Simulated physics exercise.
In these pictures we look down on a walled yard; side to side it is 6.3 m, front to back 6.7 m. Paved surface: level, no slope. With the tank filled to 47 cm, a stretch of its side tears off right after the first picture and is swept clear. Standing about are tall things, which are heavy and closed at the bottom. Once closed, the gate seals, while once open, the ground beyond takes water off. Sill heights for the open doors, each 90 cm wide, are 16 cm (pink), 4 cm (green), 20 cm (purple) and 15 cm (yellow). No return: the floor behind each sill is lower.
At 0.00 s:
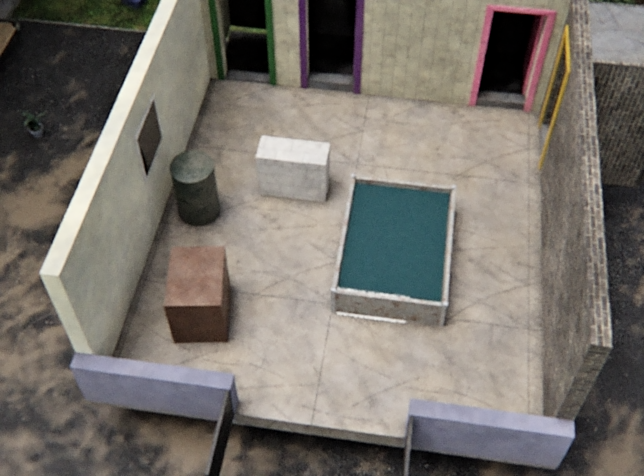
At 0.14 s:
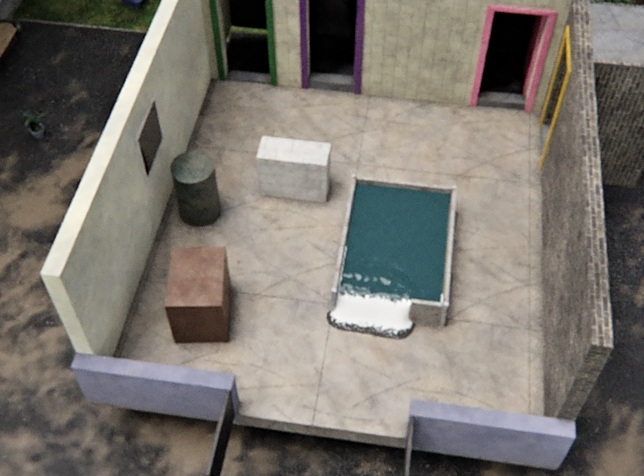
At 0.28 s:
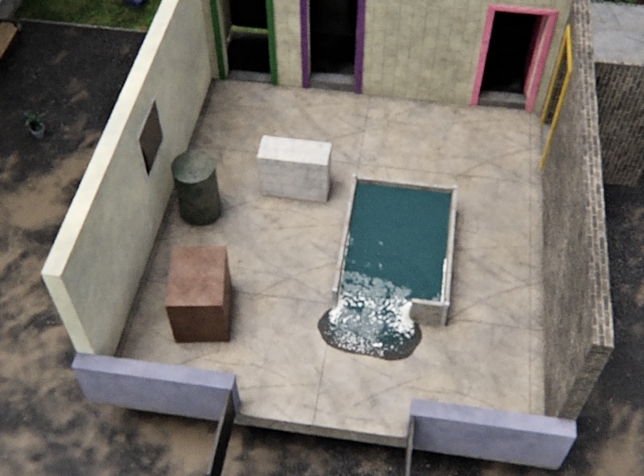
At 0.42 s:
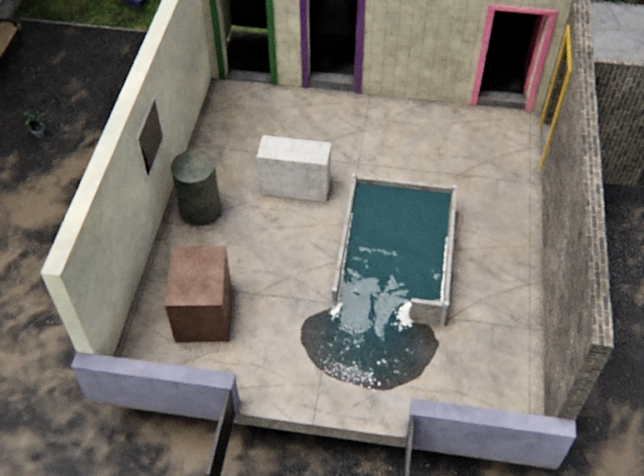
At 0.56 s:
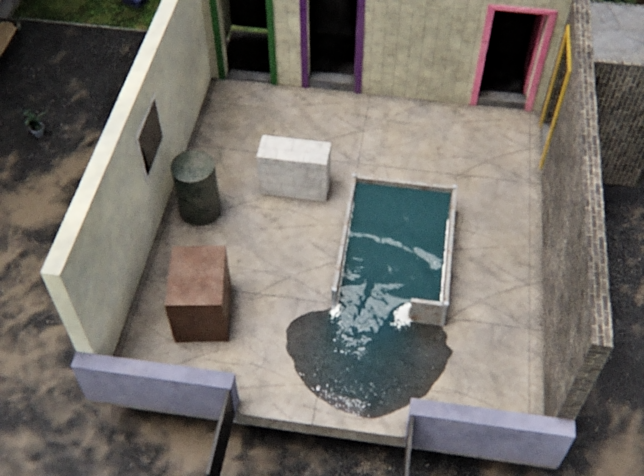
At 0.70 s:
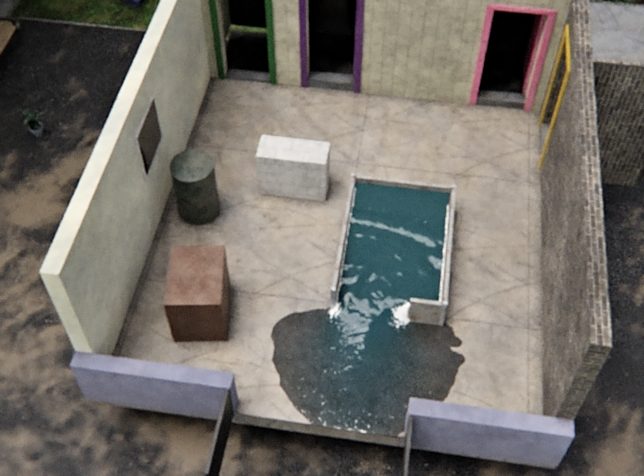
In a walled paved yard, water bursting from the near end of a rectangular tank and spreading across the floor toward the front opening.
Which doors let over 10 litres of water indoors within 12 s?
The pink door: 10 litres or less, the green door: 10 litres or less, the purple door: 10 litres or less, the yellow door: 10 litres or less.
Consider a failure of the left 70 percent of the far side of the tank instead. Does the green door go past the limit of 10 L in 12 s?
Green: Exceeds.
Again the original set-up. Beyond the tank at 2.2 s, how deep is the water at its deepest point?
It gets to some 23 cm.
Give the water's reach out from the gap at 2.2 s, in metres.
About 3.6 m out.
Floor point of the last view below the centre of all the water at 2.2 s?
At roughly (383, 292).
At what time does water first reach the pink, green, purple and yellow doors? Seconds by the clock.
Pink: 11.5 s; green: Not within the 12 s; purple: Not within the 12 s; yellow: 10.0 s.
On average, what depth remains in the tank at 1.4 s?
About 33 cm.
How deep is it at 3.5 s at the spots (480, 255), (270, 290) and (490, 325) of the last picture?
Taking the spots in order: 0 cm, 0 cm, 0 cm.
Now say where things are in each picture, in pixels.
The first frame shows the tank at (396, 240) is whole and still, 47 cm deep.
In the second frame, the front is at (333, 321), 0.6 m from the gap at (373, 309); 0.3 m2 of floor is under water; 47 cm left at the back of the tank.
In the third frame, the front is at (330, 341), 0.8 m from the gap at (373, 309); 0.8 m2 of floor is under water; 47 cm left at the back of the tank.
In the fourth frame, the front is at (386, 384), 1.2 m from the gap at (373, 309); 1.6 m2 of floor is under water; 47 cm left at the back of the tank.
In the fifth frame, water pours out at (373, 309) and has run 1.7 m, to a hidden place; typically 5 cm deep outside, 47 cm at the tank's back.
In the sixth frame, the front is at a hidden place, 2.0 m from the gap at (372, 309); 3.3 m2 of floor is under water; 47 cm left at the back of the tank.
After 1.4 s water covers 15 % of the floor and is deepest (26 cm) near (353, 316); pink door not reached, green door not reached, purple door not reached, yellow door not reached.
After 2.2 s water covers 20 % of the floor and is deepest (23 cm) near (364, 317); pink door not reached, green door not reached, purple door not reached, yellow door not reached.
After 3.5 s water covers 20 % of the floor and is deepest (14 cm) near (353, 316); pink door not reached, green door not reached, purple door not reached, yellow door not reached.
After 7.0 s water covers 35 % of the floor and is deepest (8 cm) near (353, 316); pink door not reached, green door not reached, purple door not reached, yellow door not reached.
After 12.0 s water covers 40 % of the floor and is deepest (4 cm) near (353, 316); pink door 2 cm at the sill, 0 L in, green door not reached, purple door not reached, yellow door 1 cm at the sill, 0 L in.
